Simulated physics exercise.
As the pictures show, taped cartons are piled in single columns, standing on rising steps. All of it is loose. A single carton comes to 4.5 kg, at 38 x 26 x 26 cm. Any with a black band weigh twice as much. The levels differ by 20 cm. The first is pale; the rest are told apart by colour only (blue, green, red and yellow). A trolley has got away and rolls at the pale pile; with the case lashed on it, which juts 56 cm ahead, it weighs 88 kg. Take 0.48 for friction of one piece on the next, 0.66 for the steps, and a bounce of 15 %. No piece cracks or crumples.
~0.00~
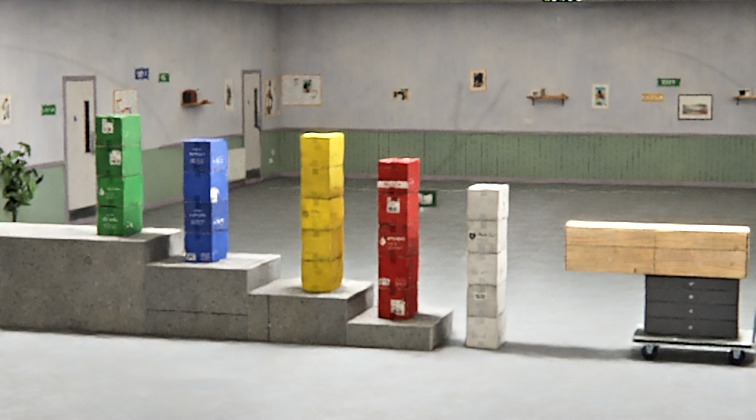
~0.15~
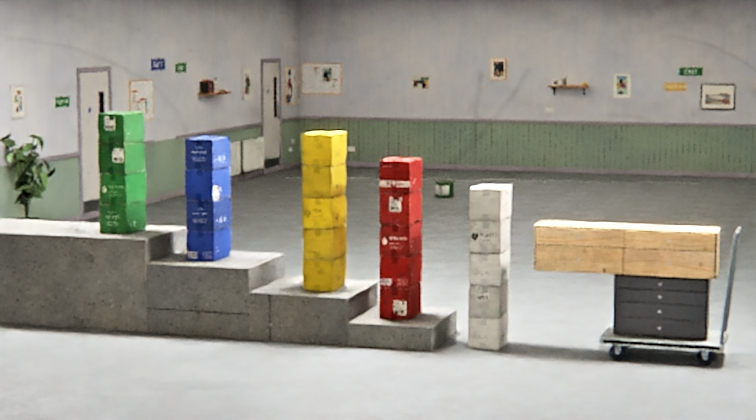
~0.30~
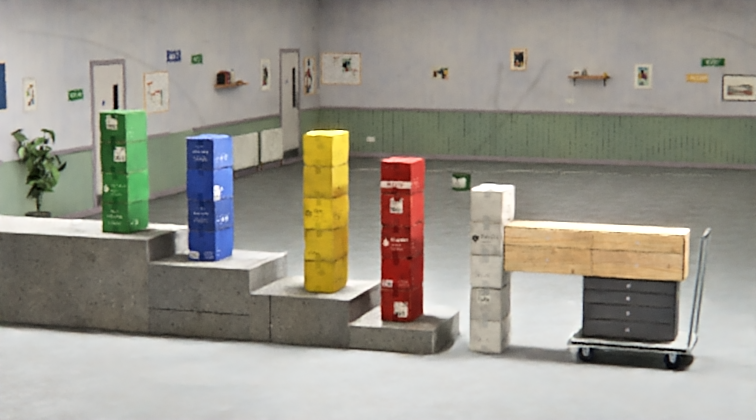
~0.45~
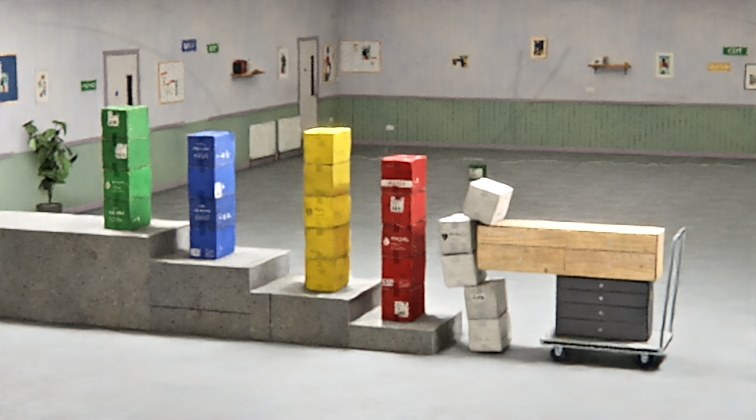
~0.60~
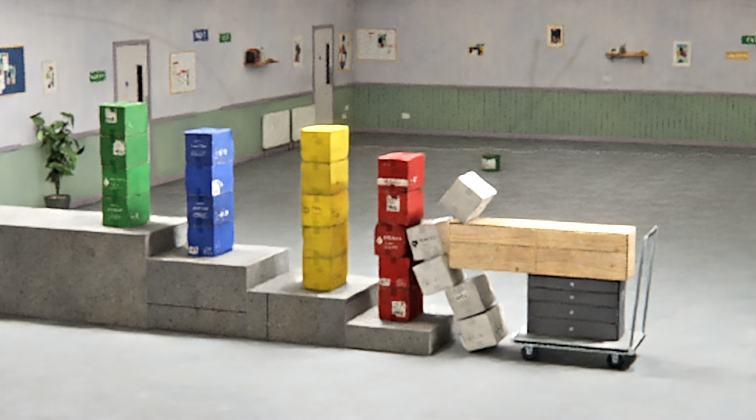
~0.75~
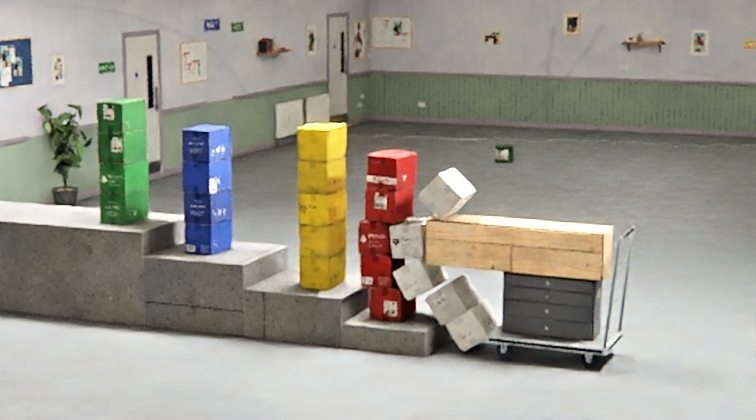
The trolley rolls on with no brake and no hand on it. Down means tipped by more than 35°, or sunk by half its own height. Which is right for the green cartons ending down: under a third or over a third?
Ending down: Upwards of a third.
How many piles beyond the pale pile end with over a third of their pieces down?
4 in all.
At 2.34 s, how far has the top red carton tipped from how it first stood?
Some 60°.
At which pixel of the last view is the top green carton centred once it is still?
Around (13, 198).
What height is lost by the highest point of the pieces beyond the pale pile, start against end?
Some 45 cm lower.
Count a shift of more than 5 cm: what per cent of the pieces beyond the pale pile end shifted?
100 per cent.
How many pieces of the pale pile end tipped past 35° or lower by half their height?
5 of them.
Around 1.52 s, 5 of the pale pile down; none of the 4 green cartons down (0 of 18 in all colours); top green carton unmoved; top red carton tipped 16°.
Around 2.34 s, 5 of the pale pile down; none of the 4 green cartons down (12 of 18 in all colours); top green carton displaced 25 mm; top red carton tipped 59°, 43 cm lower.
Finally (4.3 s), 5 of the pale pile down; 4 of the 4 green cartons down (17 of 18 in all colours); top green carton on its side; top red carton tipped 59°, 43 cm lower. That is 100 per cent. Seen by the last camera, middles, top green carton near (13, 198), top red carton near (284, 216).
